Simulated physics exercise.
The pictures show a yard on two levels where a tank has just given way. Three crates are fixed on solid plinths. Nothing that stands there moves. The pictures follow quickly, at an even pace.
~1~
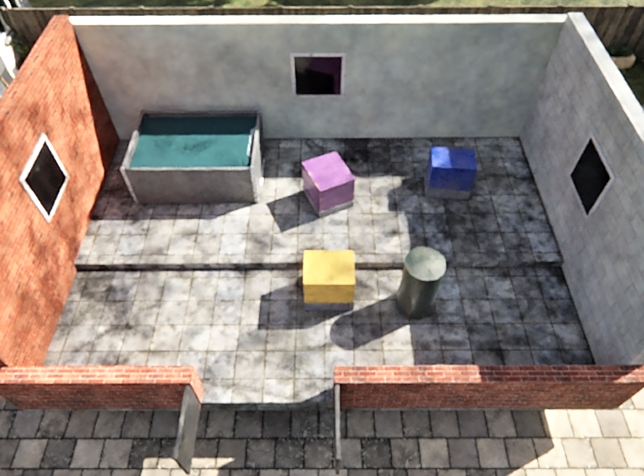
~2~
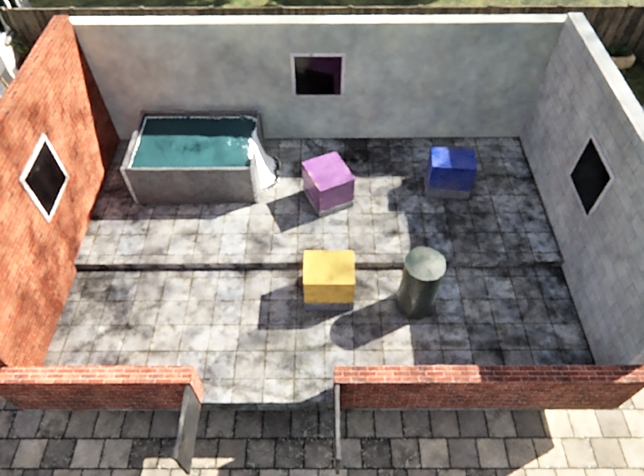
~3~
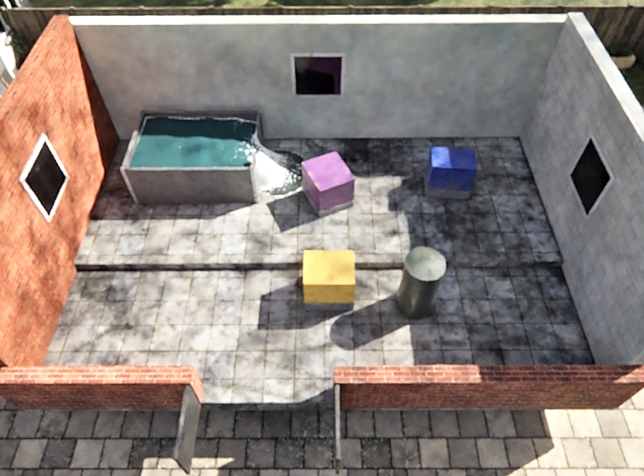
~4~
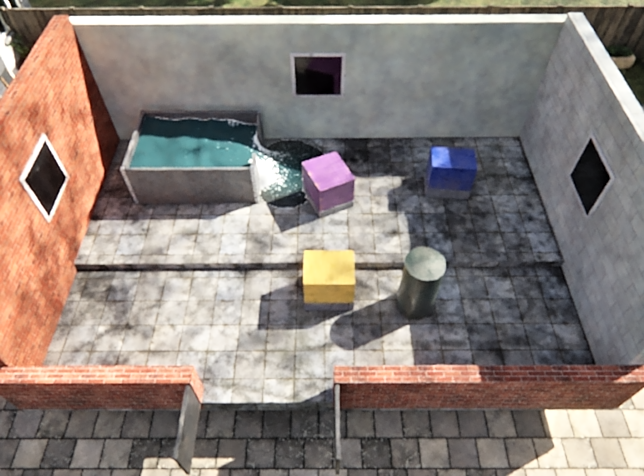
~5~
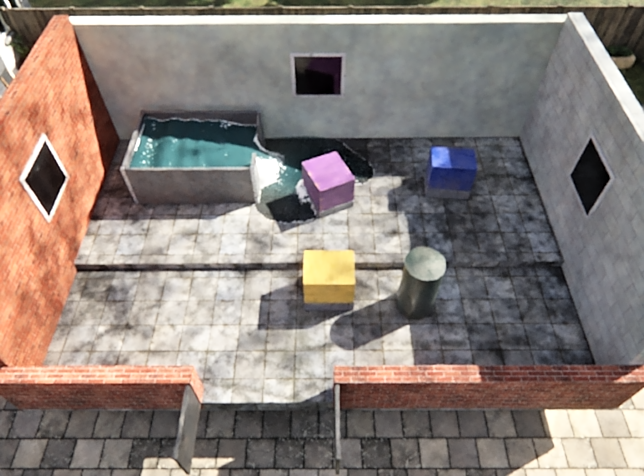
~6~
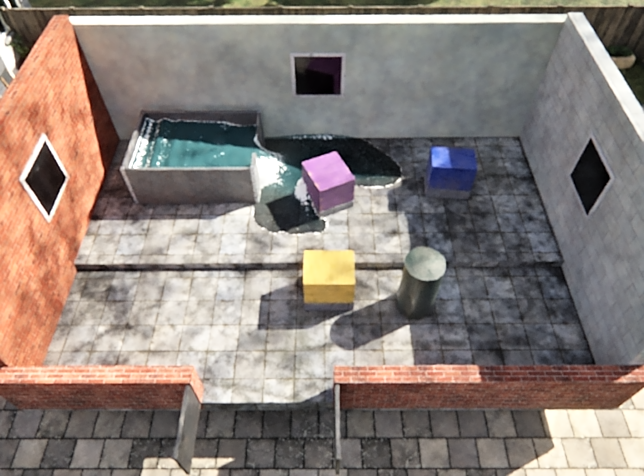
A walled, paved yard on two levels, with brick and grey walls, is seen from high up by a still camera. A grey tank of teal water stands at the back left, with purple and blue cubes to its right and a yellow block and grey-green cylinder nearer. Water pours from the tank's right end, foams across the paving, reaches the purple cube and spreads around both its sides.
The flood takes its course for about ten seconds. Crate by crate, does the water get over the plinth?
One by one: The purple crate is soaked; the yellow crate keeps dry; the blue crate keeps dry.
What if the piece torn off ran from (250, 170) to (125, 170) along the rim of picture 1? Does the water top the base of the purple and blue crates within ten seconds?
In short: Purple stays dry; blue is safe.
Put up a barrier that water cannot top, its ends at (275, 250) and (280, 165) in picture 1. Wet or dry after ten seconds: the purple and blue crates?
Then: Purple remains dry; blue remains dry.
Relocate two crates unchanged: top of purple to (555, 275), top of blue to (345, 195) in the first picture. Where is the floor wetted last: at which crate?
Last comes the crate marked purple.
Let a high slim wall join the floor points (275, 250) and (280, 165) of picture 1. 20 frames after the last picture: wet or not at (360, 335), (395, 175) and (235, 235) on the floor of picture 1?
As listed: Not flooded, awash, wet.
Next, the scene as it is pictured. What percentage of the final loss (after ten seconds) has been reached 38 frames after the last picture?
Roughly 45 per cent.
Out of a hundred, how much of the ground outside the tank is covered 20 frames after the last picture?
I make it 50 per cent.
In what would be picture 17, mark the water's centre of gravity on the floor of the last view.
At about (283, 173).
A moment on, water covers 20 % of the floor; the purple crate water round its plinth, the yellow crate water round its plinth, the blue crate water round its plinth.
Next, water covers 30 % of the floor; the purple crate water round its plinth, the yellow crate water round its plinth, the blue crate water round its plinth.
Then, water covers 50 % of the floor; the purple crate water round its plinth, the yellow crate water round its plinth, the blue crate water round its plinth.
Later, water covers 65 % of the floor; the purple crate water round its plinth, the yellow crate water round its plinth, the blue crate water round its plinth.
In the end, water covers 85 % of the floor; the purple crate was topped, the yellow crate stayed above the water, the blue crate stayed above the water.
